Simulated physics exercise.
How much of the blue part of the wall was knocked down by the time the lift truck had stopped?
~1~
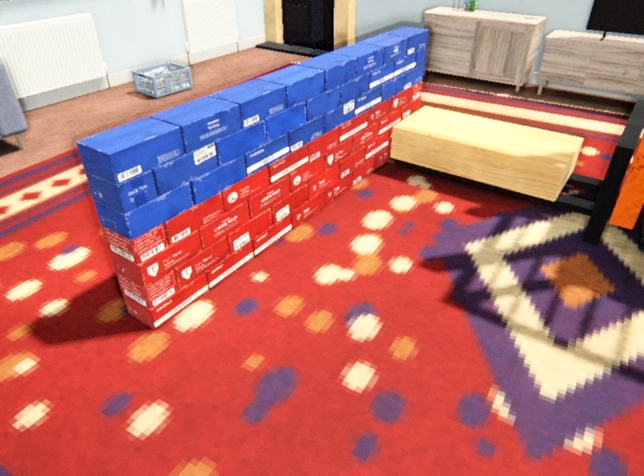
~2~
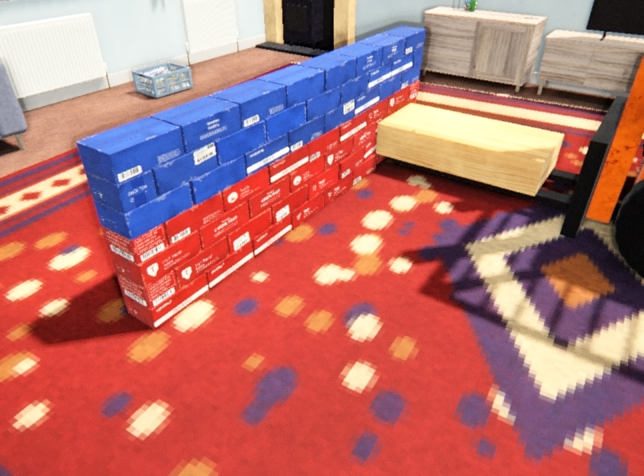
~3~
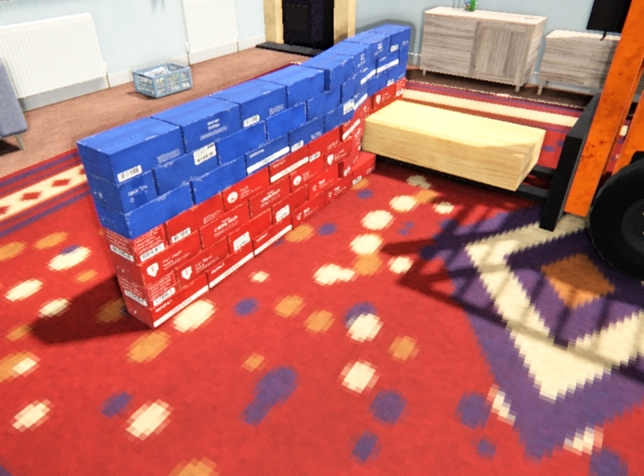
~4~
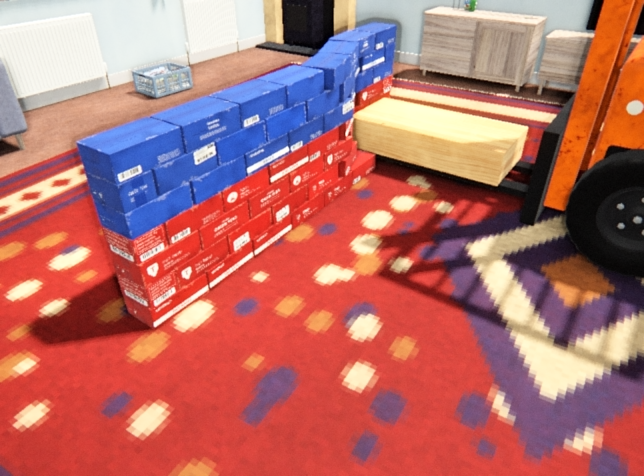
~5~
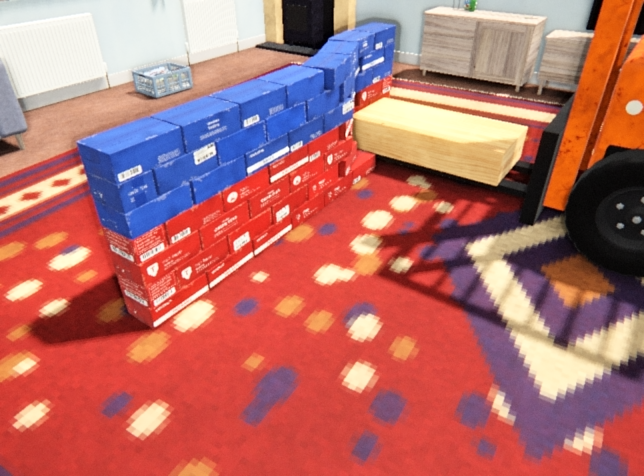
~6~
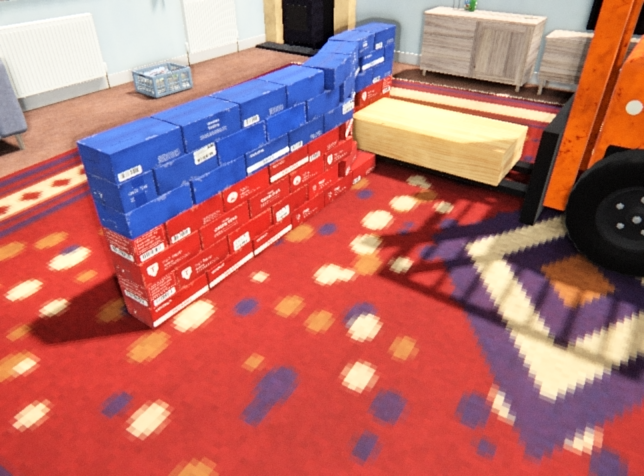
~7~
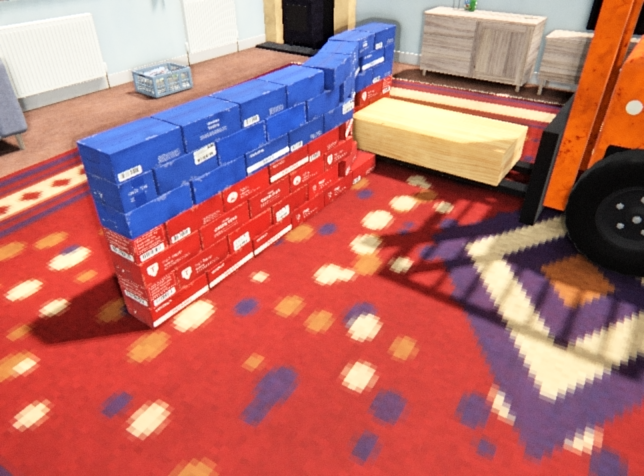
Less than a fifth of the blue boxes went down; in fact none fell, though those at the far end were pushed out of line.
An orange lift truck drove in from the right and pushed a long pale case into the far end of a wall of blue and red boxes, shoving that end back out of line before stopping, with the wall still standing.
